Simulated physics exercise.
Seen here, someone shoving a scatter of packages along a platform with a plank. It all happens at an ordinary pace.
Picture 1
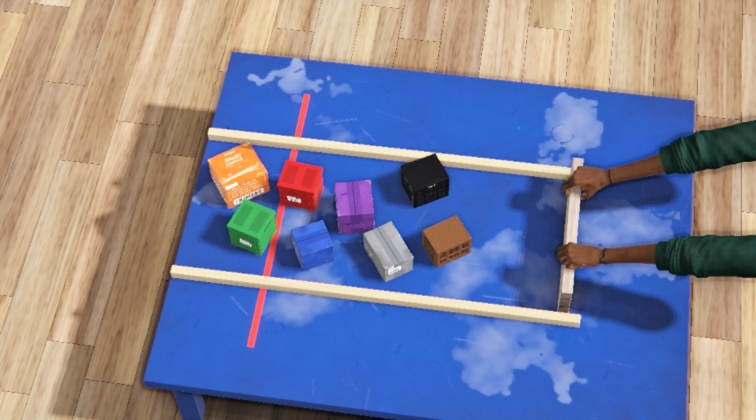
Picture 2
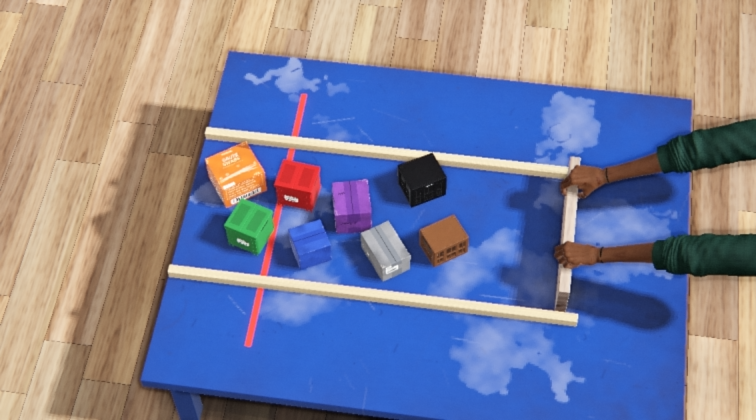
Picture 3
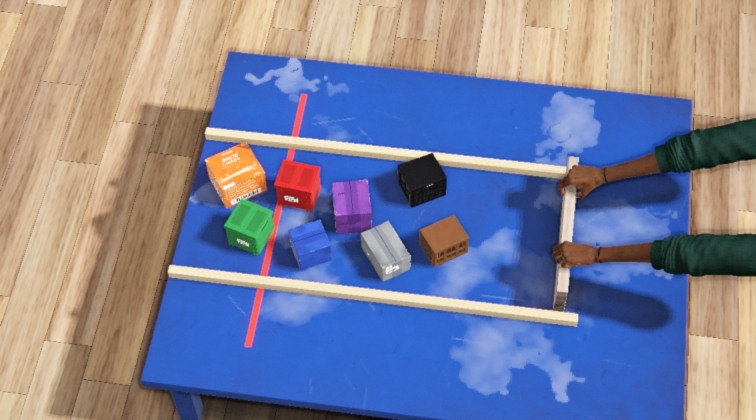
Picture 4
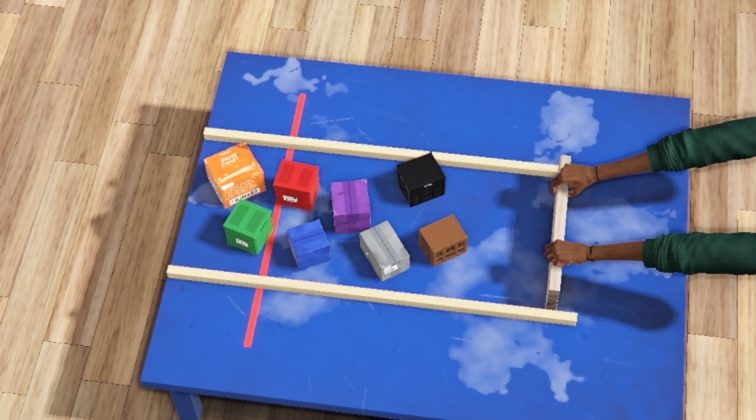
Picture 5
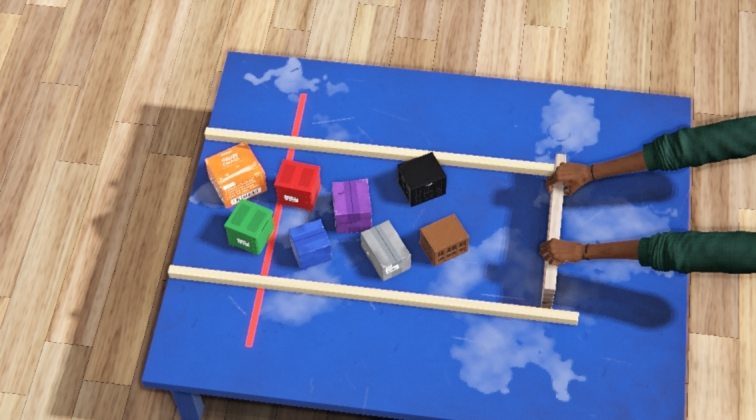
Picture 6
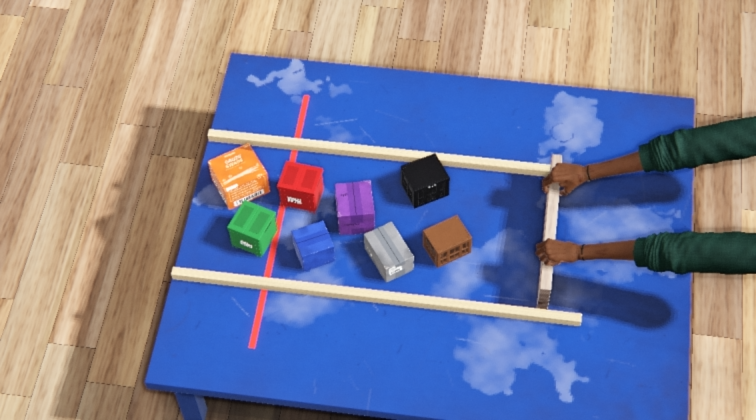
Two hands sliding a wooden plank slightly left between rails on a blue table, while the scattered colourful boxes remain still.
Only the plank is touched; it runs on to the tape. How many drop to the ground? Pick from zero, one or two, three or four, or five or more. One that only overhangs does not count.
As it turns out, the number that fall off is one or two.
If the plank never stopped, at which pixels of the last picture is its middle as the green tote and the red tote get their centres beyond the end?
For the green tote at (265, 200), for the red tote at (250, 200).
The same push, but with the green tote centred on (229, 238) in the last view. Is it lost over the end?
The green tote is lost.
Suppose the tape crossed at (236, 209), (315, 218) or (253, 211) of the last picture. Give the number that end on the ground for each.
It would be 4, 0 and 2.
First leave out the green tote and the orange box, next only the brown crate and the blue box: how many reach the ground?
0 in the first case, 1 in the second.
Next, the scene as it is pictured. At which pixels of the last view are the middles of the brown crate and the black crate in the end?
First (253, 223), then (273, 153).
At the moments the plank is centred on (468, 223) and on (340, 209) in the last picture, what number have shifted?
1 and 8.
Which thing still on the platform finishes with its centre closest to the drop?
That is the green tote.
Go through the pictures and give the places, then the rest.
In the first frame, orange box (239, 175); green tote (253, 228); red tote (301, 187); plank (570, 235); tape (280, 213).
In the second frame, green tote (250, 228); black crate (422, 180).
In the third frame, red tote (298, 186); blue box (310, 245).
In the fourth frame, orange box (235, 175); purple parcel (351, 207).
In the fifth frame, green tote (250, 228); brown crate (444, 240).
In the sixth frame, orange box (239, 176); green tote (253, 229); red tote (301, 188); plank (550, 232); tape (281, 214).
Soon after, none off yet; orange box at rest near (239, 176); green tote at rest near (253, 229); red tote at rest near (301, 188).
Then, none off yet; orange box moved about its own width near (208, 168); green tote moved about its own width near (229, 223); red tote moved about its own width near (252, 179).
At rest, the number that fall off is one or two; fallen, orange box.
